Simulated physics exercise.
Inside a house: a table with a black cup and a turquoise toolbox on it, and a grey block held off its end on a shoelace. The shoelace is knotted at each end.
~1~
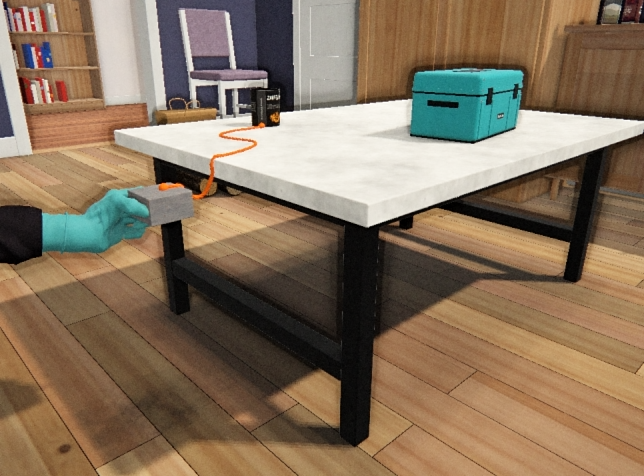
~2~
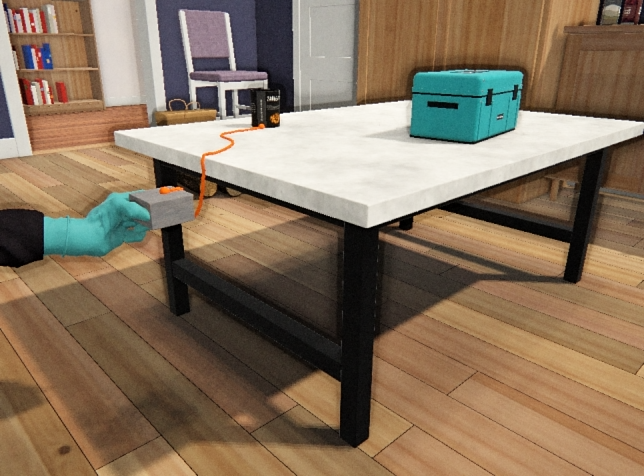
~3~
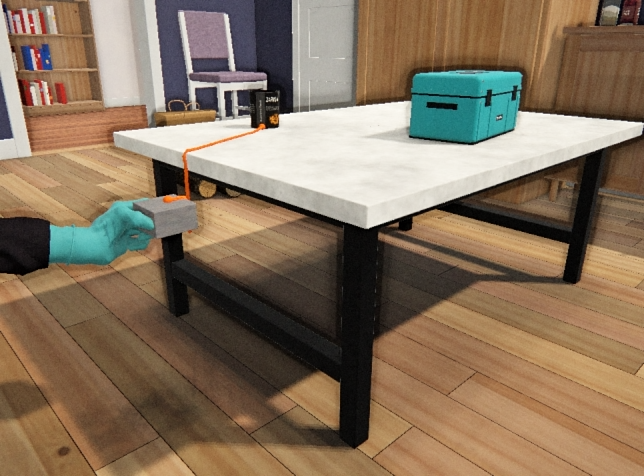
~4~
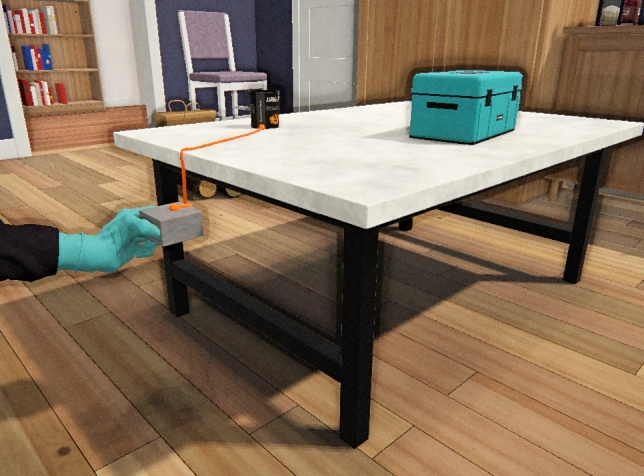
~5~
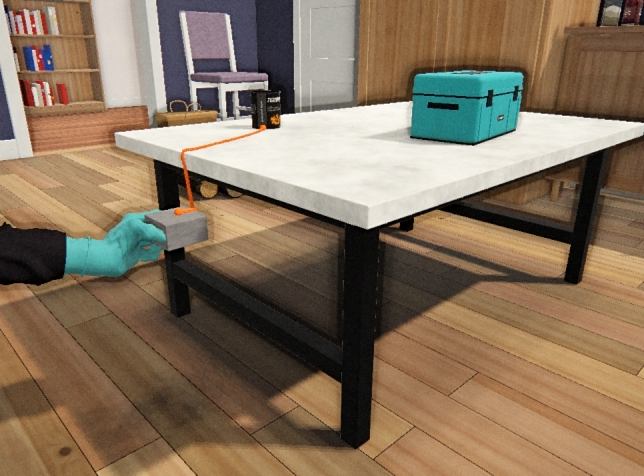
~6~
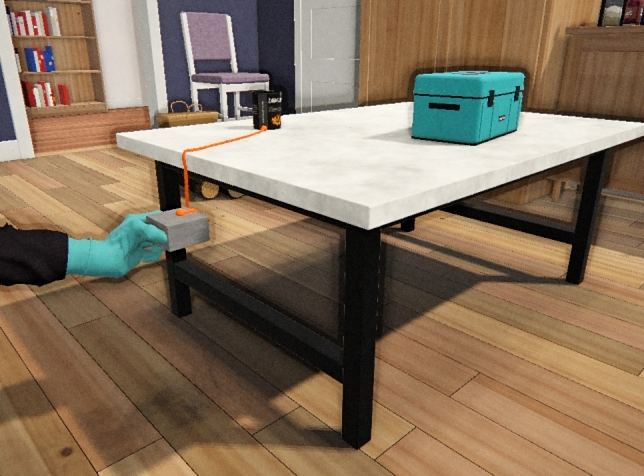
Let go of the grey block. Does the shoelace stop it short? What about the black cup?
By the end the grey block has gone all the way down, and the black cup has been taken down too.
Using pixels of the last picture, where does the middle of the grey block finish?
It settles near (196, 398).
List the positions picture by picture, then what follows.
Grey block (161, 203); turquoise toolbox (472, 71); black cup (265, 89), in the first picture.
Grey block (162, 207), in the second picture.
Grey block (166, 216), in the third picture.
Grey block (172, 223); shoelace through (235, 138) (185, 153), in the fourth picture.
Grey block (176, 227); shoelace through (236, 139) (186, 153), in the fifth picture.
Grey block (178, 228); turquoise toolbox (473, 73); black cup (266, 92); shoelace tied to the cup, with little slack, in the sixth picture.
Then, 0.32 s past the final frame, block on the floor near (194, 375); toolbox still; cup tugged along near (238, 109).
Then, 0.64 s past the final frame, block on the floor near (197, 396); toolbox still; cup down on the floor.
Then, 0.96 s past the final frame, block on the floor near (196, 398); toolbox still; cup down on the floor.
When it is over, block on the floor near (196, 398); toolbox still; cup down on the floor. The grey block drops all the way and the black cup is dragged off.
